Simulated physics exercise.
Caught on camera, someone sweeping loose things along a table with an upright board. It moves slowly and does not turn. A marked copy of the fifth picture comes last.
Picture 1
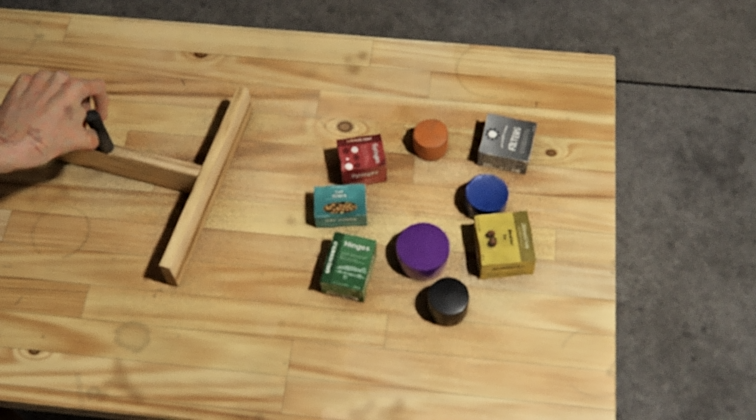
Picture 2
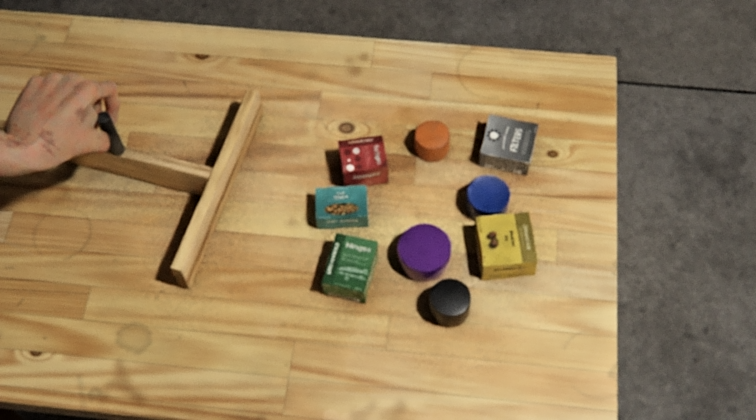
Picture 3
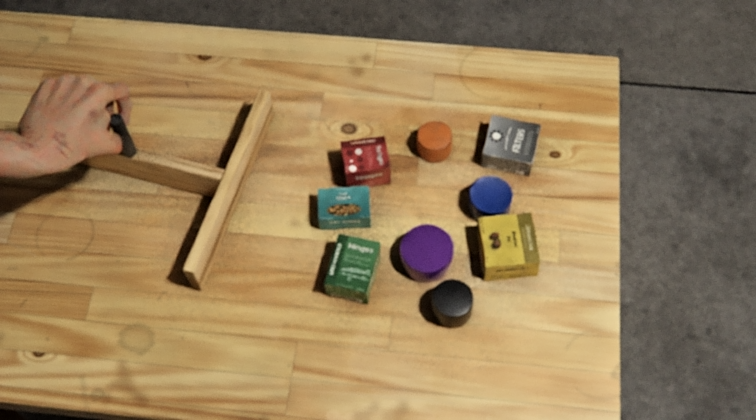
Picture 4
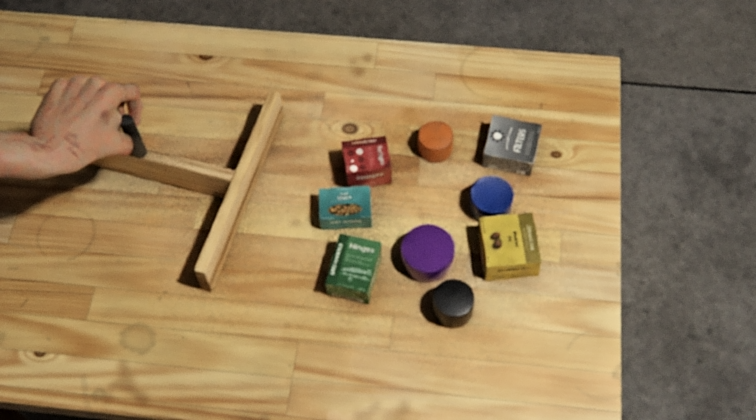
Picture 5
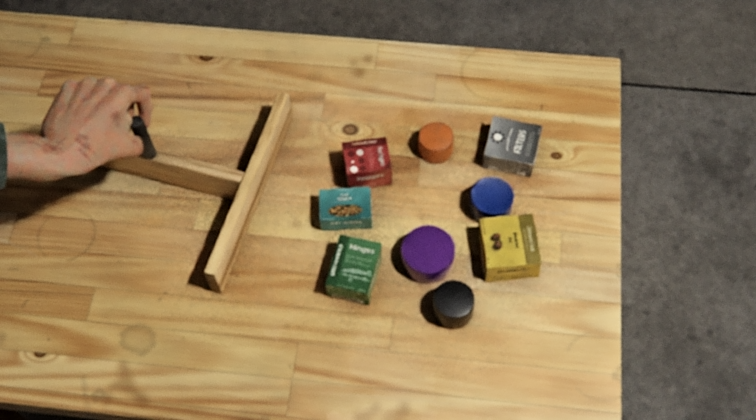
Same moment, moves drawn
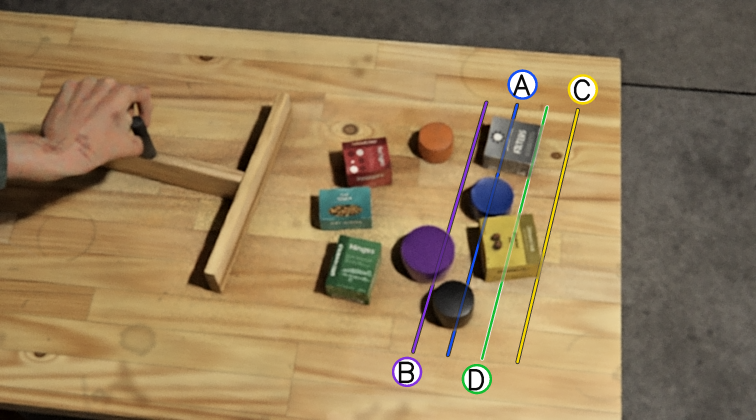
On a wooden table, a hand slowly slides an upright board right toward small boxes and tubs.
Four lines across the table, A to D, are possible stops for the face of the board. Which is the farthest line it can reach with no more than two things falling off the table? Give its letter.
As far as mark C.
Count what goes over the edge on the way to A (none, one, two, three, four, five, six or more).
In all, none.
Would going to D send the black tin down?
No.
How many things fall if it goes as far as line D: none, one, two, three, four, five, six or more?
By then, none.
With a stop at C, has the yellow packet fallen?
By then, yes.
On the copy, A at (485, 221); B at (452, 218); C at (550, 227); D at (517, 224).
On C. First, board (356, 188); green box (363, 272); red box (396, 176).
Then, board (465, 198); yellow packet (556, 250); grey box (546, 147).
Finally, board (549, 205); yellow packet over the edge; blue tub over the edge; two fallen.
By contrast, A is within the limit but short; B is within the limit but short; D is within the limit but short.
